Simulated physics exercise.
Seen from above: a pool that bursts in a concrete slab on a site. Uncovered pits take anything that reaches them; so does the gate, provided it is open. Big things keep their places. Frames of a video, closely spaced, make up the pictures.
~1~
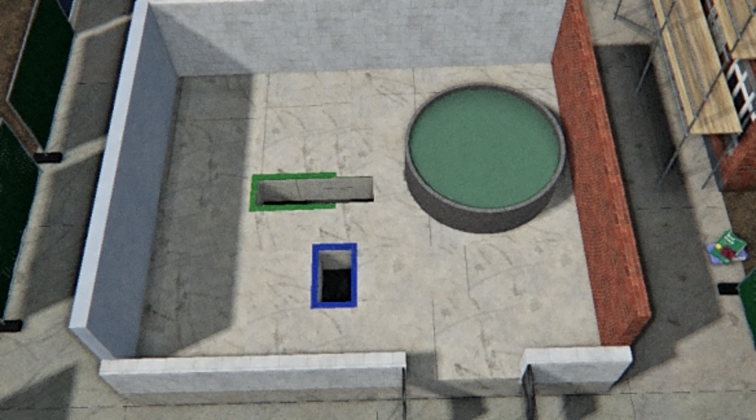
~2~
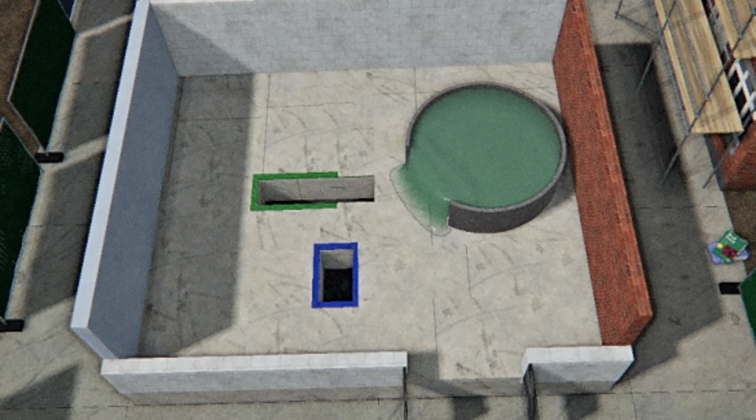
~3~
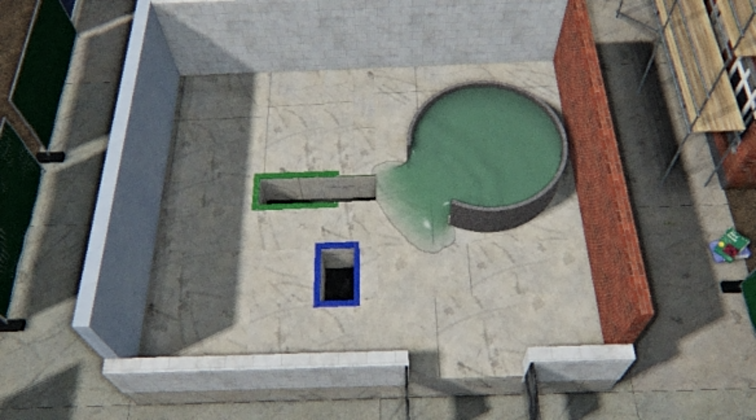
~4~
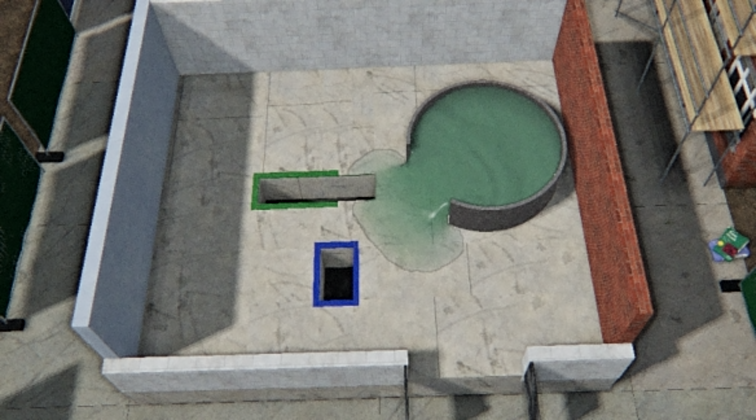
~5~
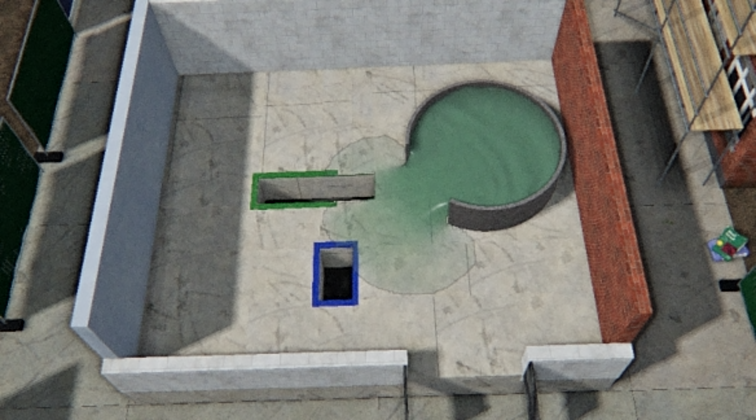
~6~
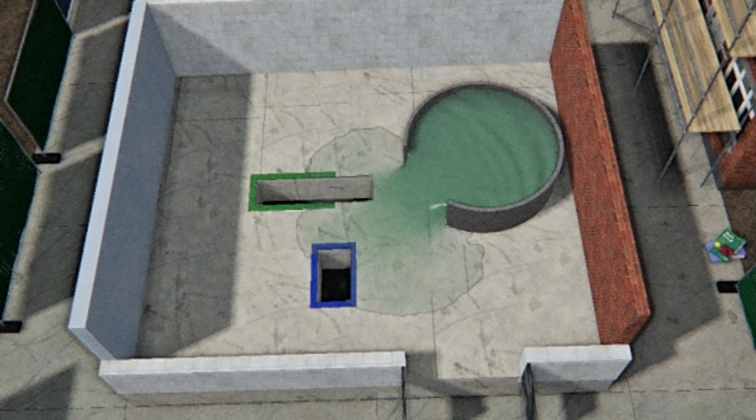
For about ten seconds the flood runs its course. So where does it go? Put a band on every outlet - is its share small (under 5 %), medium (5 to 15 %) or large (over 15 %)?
In the end, the gate has a small share, the green pit has a large share, the blue pit has a large share.
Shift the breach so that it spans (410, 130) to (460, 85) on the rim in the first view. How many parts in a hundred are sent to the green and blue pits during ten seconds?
Approximately, green takes 4 % and blue takes 6 %.
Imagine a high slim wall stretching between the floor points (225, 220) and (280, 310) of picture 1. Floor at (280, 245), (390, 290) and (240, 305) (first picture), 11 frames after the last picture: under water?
Swamped, swamped, untouched.
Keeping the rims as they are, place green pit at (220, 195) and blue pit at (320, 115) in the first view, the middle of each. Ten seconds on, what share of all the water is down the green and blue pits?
The green pit takes 45 per cent, and the blue pit takes 0 per cent.
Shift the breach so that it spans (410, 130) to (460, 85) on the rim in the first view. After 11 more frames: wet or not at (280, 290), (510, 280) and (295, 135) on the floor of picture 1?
Listed in order, they come out without a puddle, without a puddle and sitting in a pool.
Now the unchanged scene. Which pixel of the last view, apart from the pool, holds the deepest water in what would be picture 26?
That spot is close to (139, 334).
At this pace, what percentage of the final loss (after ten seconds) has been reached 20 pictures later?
Roughly 60 %.
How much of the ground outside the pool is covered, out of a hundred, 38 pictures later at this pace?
Close to 50 percent, by my reckoning.
A moment on, water covers 25 % of the floor; the gate 0 %, the green pit 5 %, the blue pit 4 %.
Next, water covers 35 % of the floor; the gate 0 %, the green pit 10 %, the blue pit 10 %.
Then, water covers 40 % of the floor; the gate 1 %, the green pit 15 %, the blue pit 16 %.
Later, water covers 50 % of the floor; the gate 2 %, the green pit 20 %, the blue pit 22 %.
In the end, water covers 65 % of the floor; the gate 3 %, the green pit 24 %, the blue pit 28 %.
